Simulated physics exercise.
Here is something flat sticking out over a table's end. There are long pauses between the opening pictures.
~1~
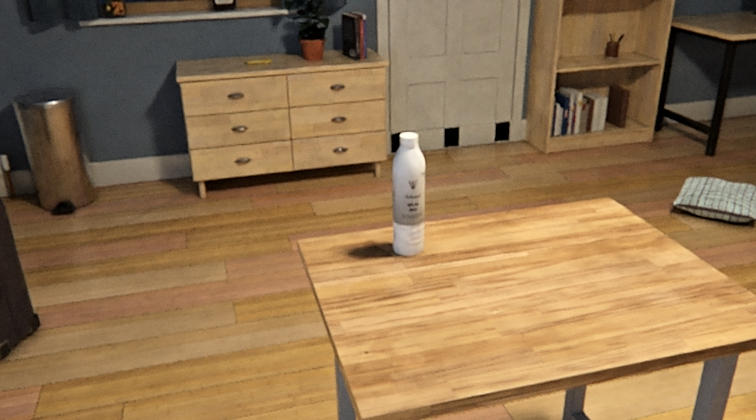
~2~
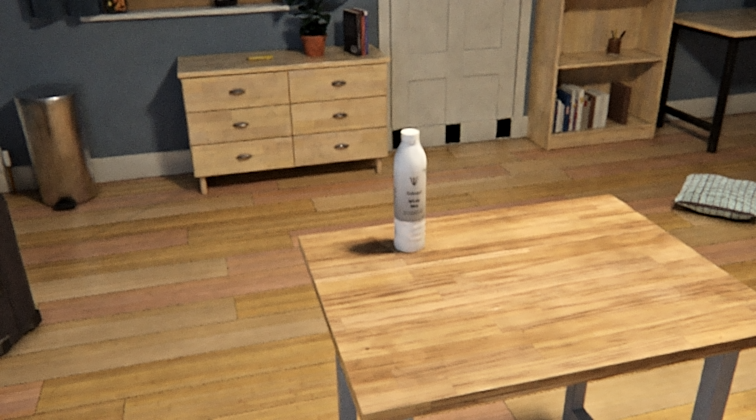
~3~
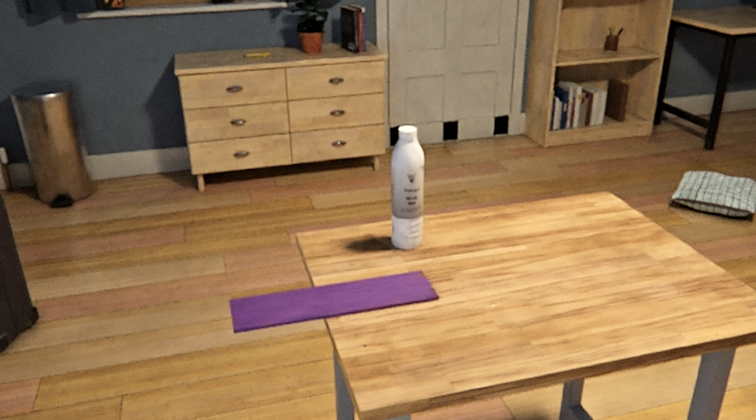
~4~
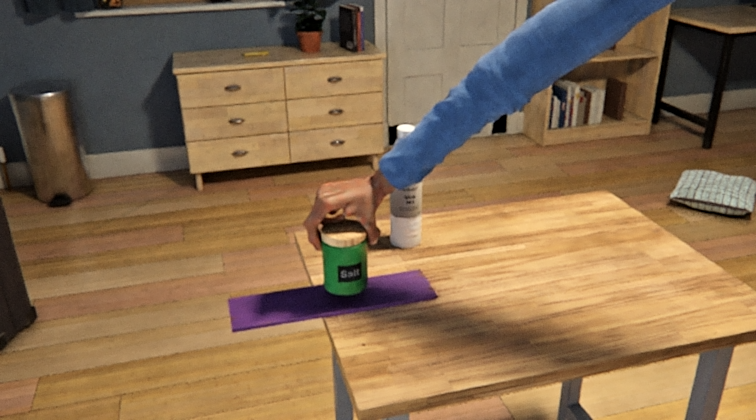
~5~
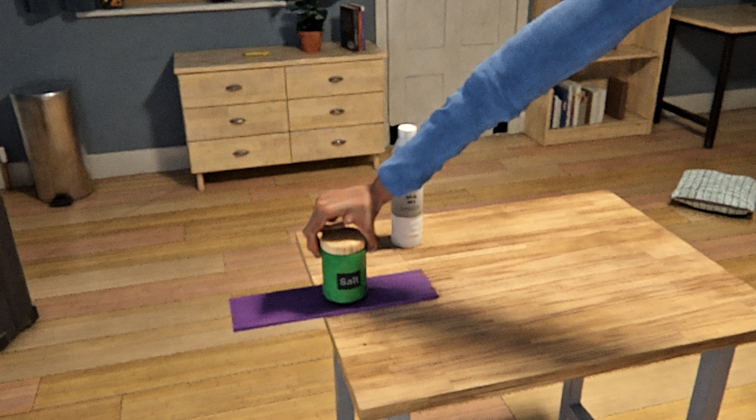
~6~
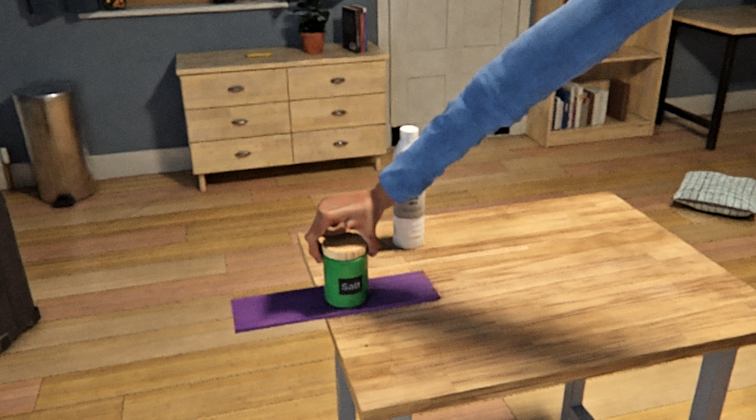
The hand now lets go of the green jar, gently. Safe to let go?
In the end the board keeps its balance.
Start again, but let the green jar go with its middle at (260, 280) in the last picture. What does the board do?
Then it goes over.
Then, 0.20 s after the last picture, nothing has stirred.
Then, 0.60 s after the last picture, green jar resting near (346, 269).
At rest, all 3 in place. Seen from the same camera at the end, green jar near (346, 269). The board stays on the table.
